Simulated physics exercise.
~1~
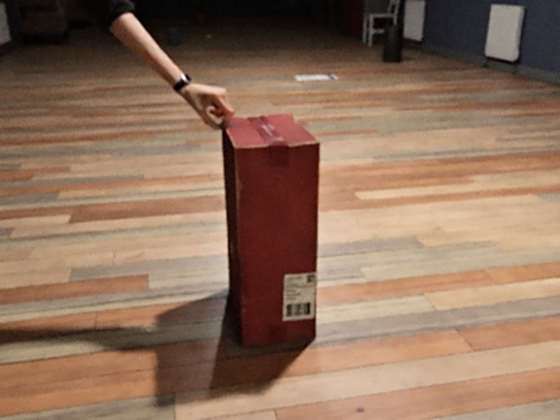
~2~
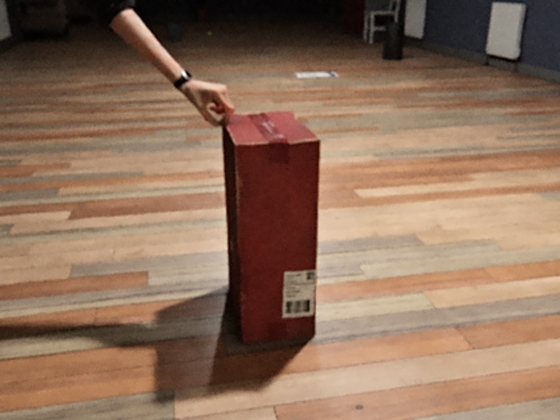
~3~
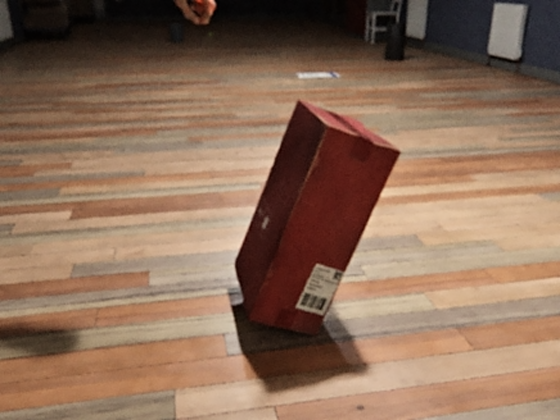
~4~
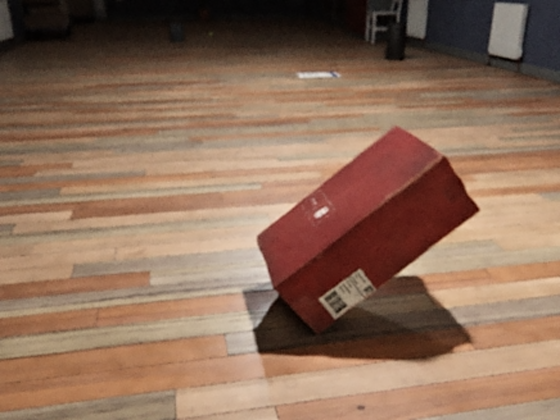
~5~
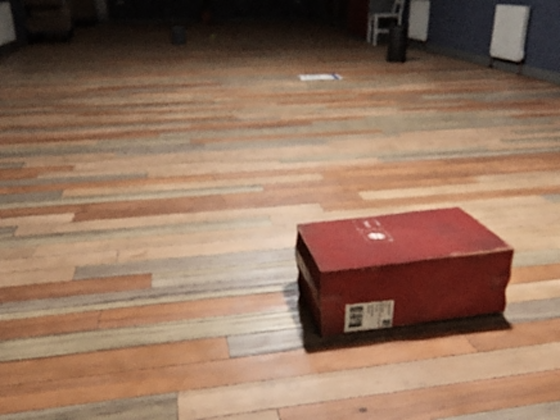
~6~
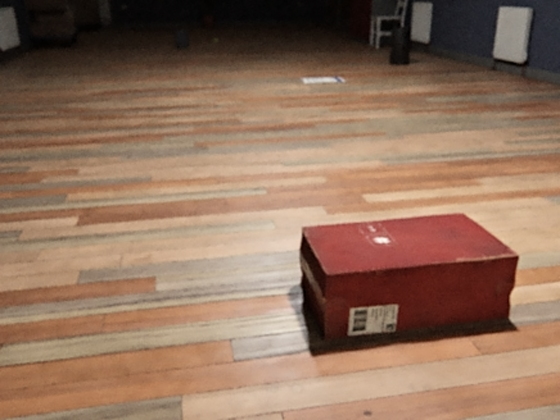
A tall red parcel with a white label low on its front stands upright on a floor of mixed brown, orange and grey planks, seen from slightly above by a gently swaying camera. Behind it, the dim room holds a pale chair and a white radiator at the upper right. A hand with a dark wristband reaches in from the upper left and touches the parcel's top edge. The parcel then tips to the right as the hand draws back. It leans further, topples and ends lying still on its side.
